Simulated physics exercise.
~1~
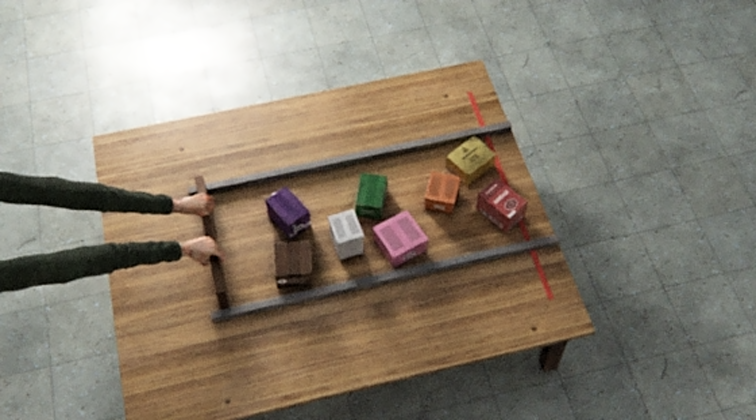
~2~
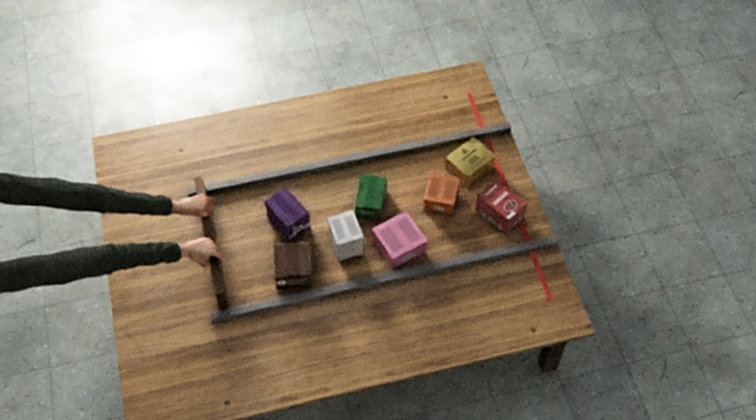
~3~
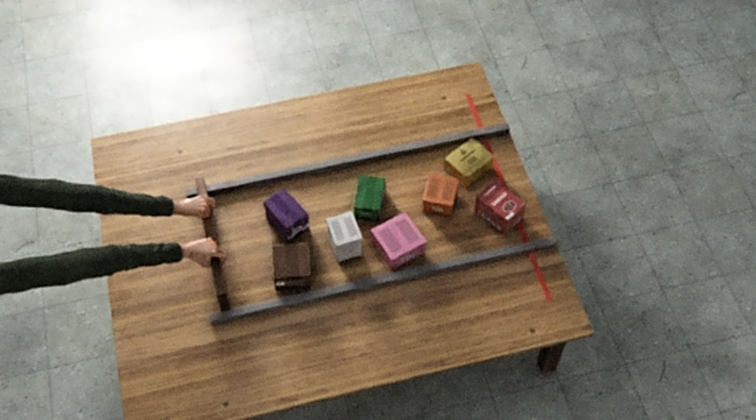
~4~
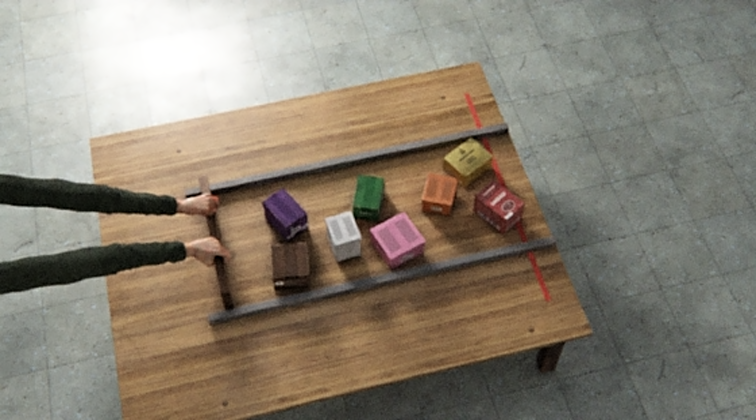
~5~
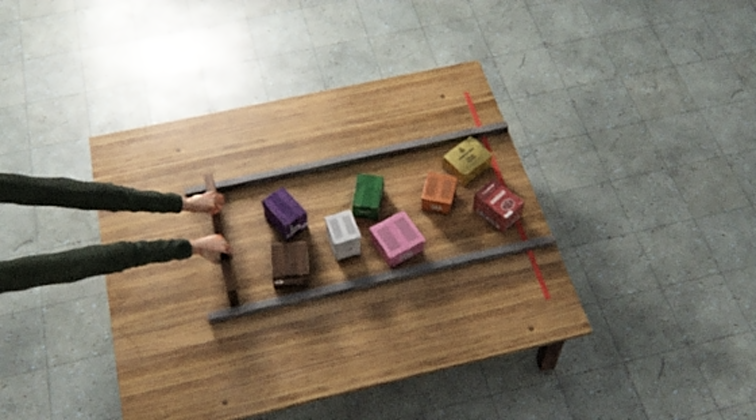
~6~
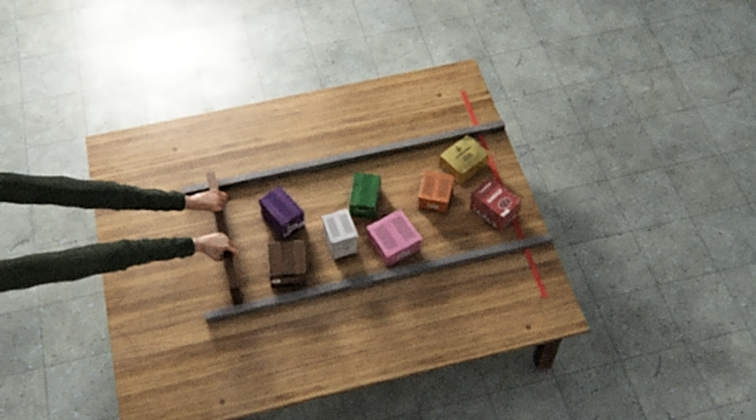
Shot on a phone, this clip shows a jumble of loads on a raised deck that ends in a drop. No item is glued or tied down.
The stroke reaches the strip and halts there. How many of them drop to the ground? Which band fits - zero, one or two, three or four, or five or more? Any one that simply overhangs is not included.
In the end, the drop-off count sits at five or above.
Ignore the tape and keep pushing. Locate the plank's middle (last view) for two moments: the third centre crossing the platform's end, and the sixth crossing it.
I'd put it close to (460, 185) and later close to (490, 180).
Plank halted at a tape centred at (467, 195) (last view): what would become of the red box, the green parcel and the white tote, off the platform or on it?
Well, the red box leaves the top, the green parcel hangs in there, and the white tote hangs in there.
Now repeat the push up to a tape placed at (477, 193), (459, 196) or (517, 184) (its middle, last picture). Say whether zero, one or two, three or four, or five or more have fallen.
One after the other, the answers are three to four; just one or two; at least five.
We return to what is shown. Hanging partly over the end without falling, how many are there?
That would be 1.
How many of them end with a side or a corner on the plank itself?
At rest, 2 are in contact.
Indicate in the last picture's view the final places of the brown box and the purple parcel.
The brown box ends at (531, 207) and the purple parcel at (510, 167).
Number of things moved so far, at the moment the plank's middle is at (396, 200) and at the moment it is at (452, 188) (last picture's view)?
First position 8; second position 8.
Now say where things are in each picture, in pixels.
Red box (501, 205); yellow box (471, 161); orange tote (442, 193); plank (212, 242); tape (508, 188), in the first picture.
Yellow box (470, 162); green parcel (371, 197), in the second picture.
Orange tote (441, 195); plank (213, 243), in the third picture.
Red box (499, 207); purple parcel (286, 215), in the fourth picture.
Yellow box (467, 161); pink tote (397, 240), in the fifth picture.
Red box (495, 204); yellow box (464, 160); orange tote (436, 192); plank (224, 238); tape (501, 187), in the sixth picture.
A little later, none off yet; red box at rest near (495, 204); yellow box at rest near (464, 160); orange tote at rest near (436, 192).
Next, none off yet; red box shifted a little near (501, 200); yellow box shifted a little near (467, 157); orange tote shifted a little near (449, 187).
Later still, one off so far; red box dropping near (555, 202); yellow box shifted about its own width near (502, 142); orange tote shifted well along near (515, 173).
When it is over, the number that fall off is five or more; down, white tote, green parcel, pink tote, orange tote, yellow box and red box.
